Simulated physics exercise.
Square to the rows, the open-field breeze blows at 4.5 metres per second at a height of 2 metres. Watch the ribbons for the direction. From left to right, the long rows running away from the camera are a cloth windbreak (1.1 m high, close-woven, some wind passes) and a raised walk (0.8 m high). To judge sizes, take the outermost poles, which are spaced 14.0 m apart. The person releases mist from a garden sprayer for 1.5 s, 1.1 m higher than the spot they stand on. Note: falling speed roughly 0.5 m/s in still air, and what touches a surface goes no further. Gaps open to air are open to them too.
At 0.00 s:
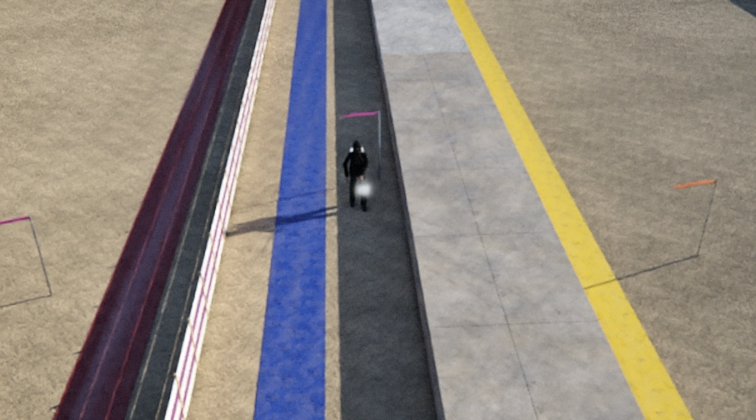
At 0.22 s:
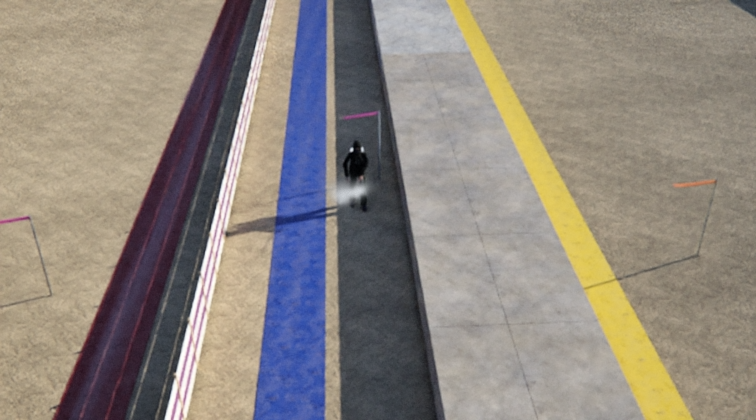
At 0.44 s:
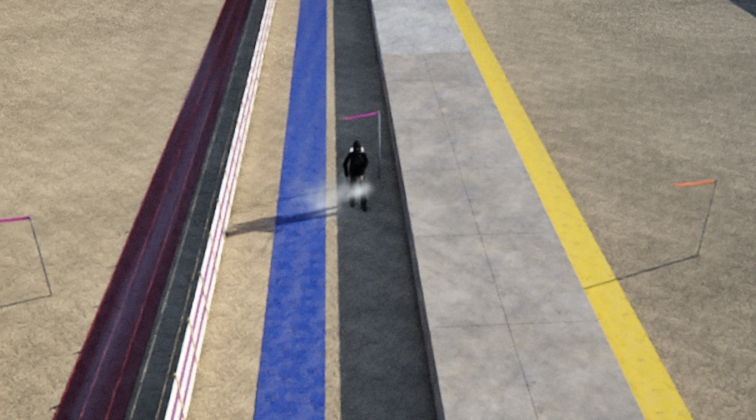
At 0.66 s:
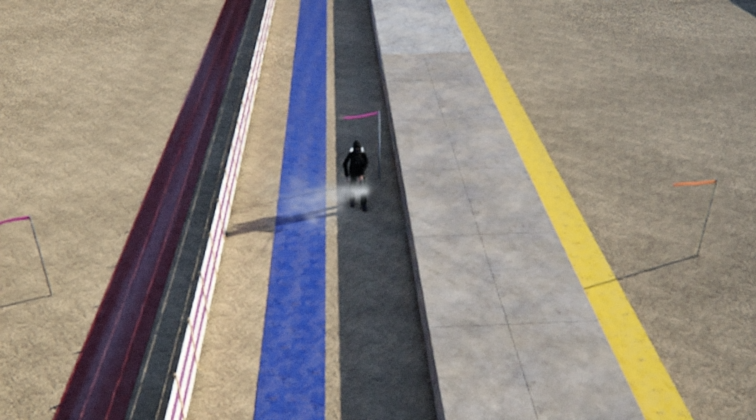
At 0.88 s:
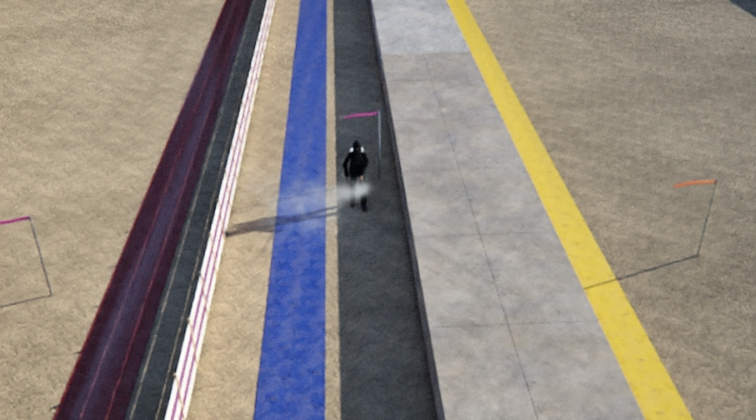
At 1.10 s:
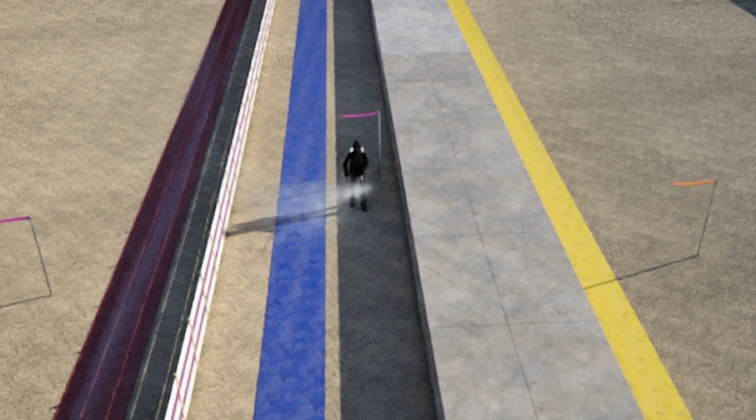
White mist spreading leftward from a dark standing figure across a blue strip, as small pink and orange ribbons stream left.
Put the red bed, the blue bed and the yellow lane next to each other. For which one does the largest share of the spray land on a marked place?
Highest for blue.
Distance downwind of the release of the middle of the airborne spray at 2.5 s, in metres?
I'd put it at close to 3.0 metres.
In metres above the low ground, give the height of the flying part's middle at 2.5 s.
Middle height: Approx. 0.4 m.
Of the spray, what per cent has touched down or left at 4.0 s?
80 %.
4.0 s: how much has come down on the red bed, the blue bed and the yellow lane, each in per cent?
Roughly 2 per cent red, 30 per cent blue and 0 per cent yellow.
After 2.5 s, 0 % lies on the yellow lane, 22 % on the blue bed and 0 % on the red bed; 45 % has touched down or left; the middle of what still flies is 0.5 m above the low ground, near (239, 214).
After 4.0 s, 0 % lies on the yellow lane, 30 % on the blue bed and 2 % on the red bed; 78 % has touched down or left; the middle of what still flies is 0.6 m above the low ground, near (117, 216).
After 8.0 s, 0 % lies on the yellow lane, 30 % on the blue bed and 6 % on the red bed; 95 % has touched down or left.
After 20.0 s, 0 % lies on the yellow lane, 30 % on the blue bed and 6 % on the red bed; 100 % has touched down or left.
After 45.0 s, 0 % lies on the yellow lane, 30 % on the blue bed and 6 % on the red bed; 100 % has touched down or left.
